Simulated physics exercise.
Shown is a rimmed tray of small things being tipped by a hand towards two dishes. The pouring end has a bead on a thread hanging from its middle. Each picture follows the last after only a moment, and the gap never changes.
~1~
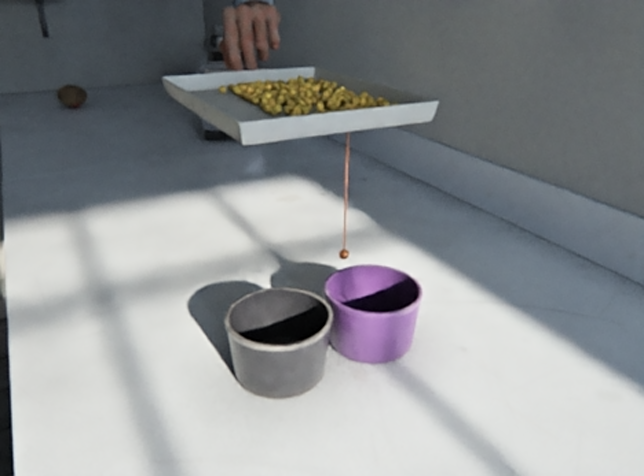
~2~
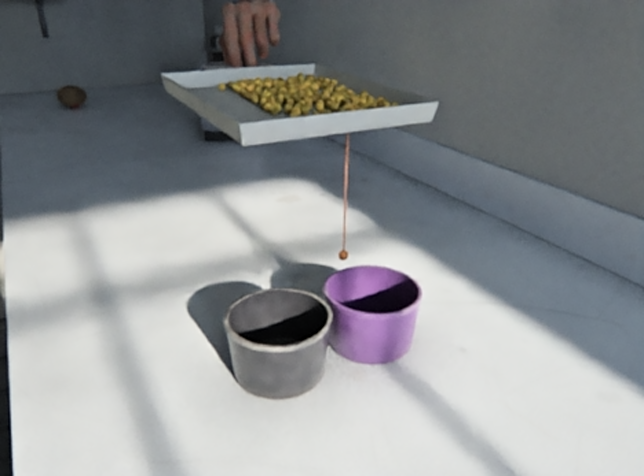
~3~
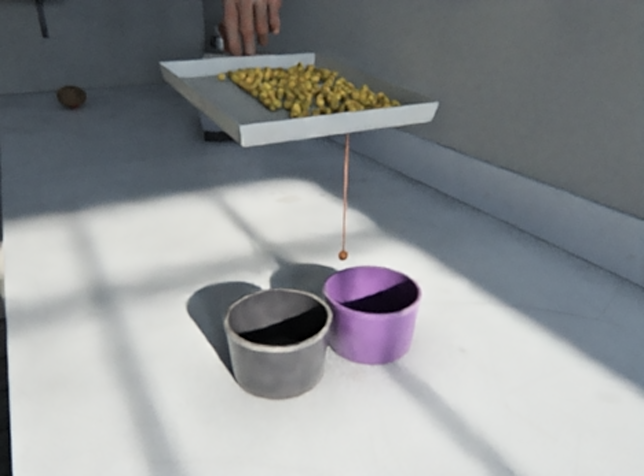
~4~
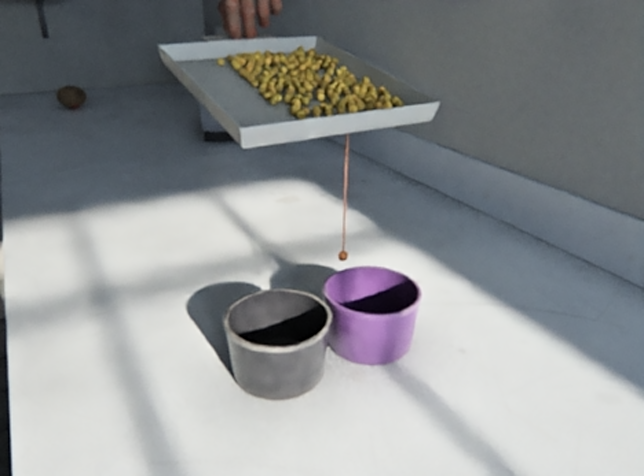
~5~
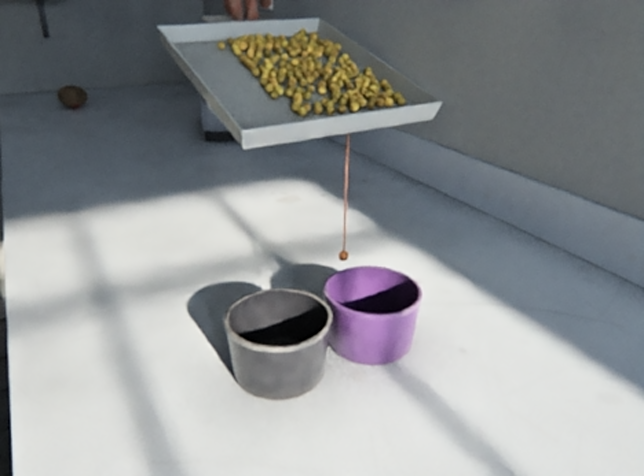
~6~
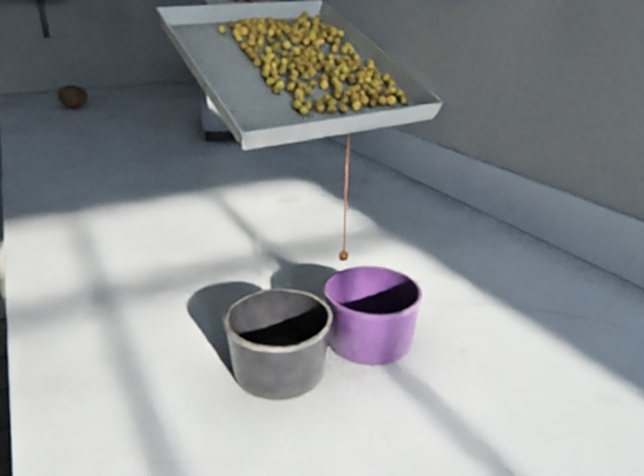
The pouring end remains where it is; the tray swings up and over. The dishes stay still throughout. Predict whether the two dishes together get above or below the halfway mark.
Above.
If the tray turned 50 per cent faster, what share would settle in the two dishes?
Near 50 in a hundred.
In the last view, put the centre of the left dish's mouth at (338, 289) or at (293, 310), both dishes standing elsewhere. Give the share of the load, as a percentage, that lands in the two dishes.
50 %, then 70 %.
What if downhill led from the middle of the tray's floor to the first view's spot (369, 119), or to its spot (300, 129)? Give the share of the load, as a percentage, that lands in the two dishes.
Shares, approx.: 10 %, then 70 %.
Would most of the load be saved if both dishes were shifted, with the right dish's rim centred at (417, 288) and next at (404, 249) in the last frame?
Well, the bulk the first time and the minor share the second time.
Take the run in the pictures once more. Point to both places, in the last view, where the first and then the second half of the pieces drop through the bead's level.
The opening half passes (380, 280), the closing half (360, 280).
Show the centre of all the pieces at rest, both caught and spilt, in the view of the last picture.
Near (365, 344).
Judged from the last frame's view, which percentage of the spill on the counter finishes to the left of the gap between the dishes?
Left portion: Around 10 %.
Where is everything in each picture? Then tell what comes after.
The first frame shows corners of the pouring end (243, 121) and (433, 101), level; middle of the load (309, 97), puffed corn balls; left dish (302, 365); right dish (399, 332); bead on its thread (344, 254).
The second frame shows corners of the pouring end (242, 122) and (433, 101), level; middle of the load (308, 96).
The third frame shows corners of the pouring end (243, 124) and (434, 101), tipped barely, level across its low end; middle of the load (308, 89).
The fourth frame shows corners of the pouring end (243, 126) and (435, 101), tipped a little, level across its low end; middle of the load (309, 80).
The fifth frame shows corners of the pouring end (244, 128) and (437, 101), tipped a little, level across its low end; middle of the load (311, 69).
The sixth frame shows corners of the pouring end (245, 130) and (438, 101), tipped clearly, level across its low end; middle of the load (313, 60); left dish (302, 366); right dish (399, 334).
Just after the last frame, tray tipped steeply; almost all on the tray; about a tenth in the air.
A moment on, tray tipped right over; the larger part on the tray; about a tenth in the left dish; just a few in the right dish; about a tenth outside both; just a few in the air.
Further on, tray tipped past a quarter turn; roughly a quarter in the left dish; roughly a third in the right dish; roughly a third outside both; just a few in the air.
When it is over, tray tipped past a quarter turn; roughly a quarter in the left dish; roughly a third in the right dish; roughly a third outside both; just a few in the air.
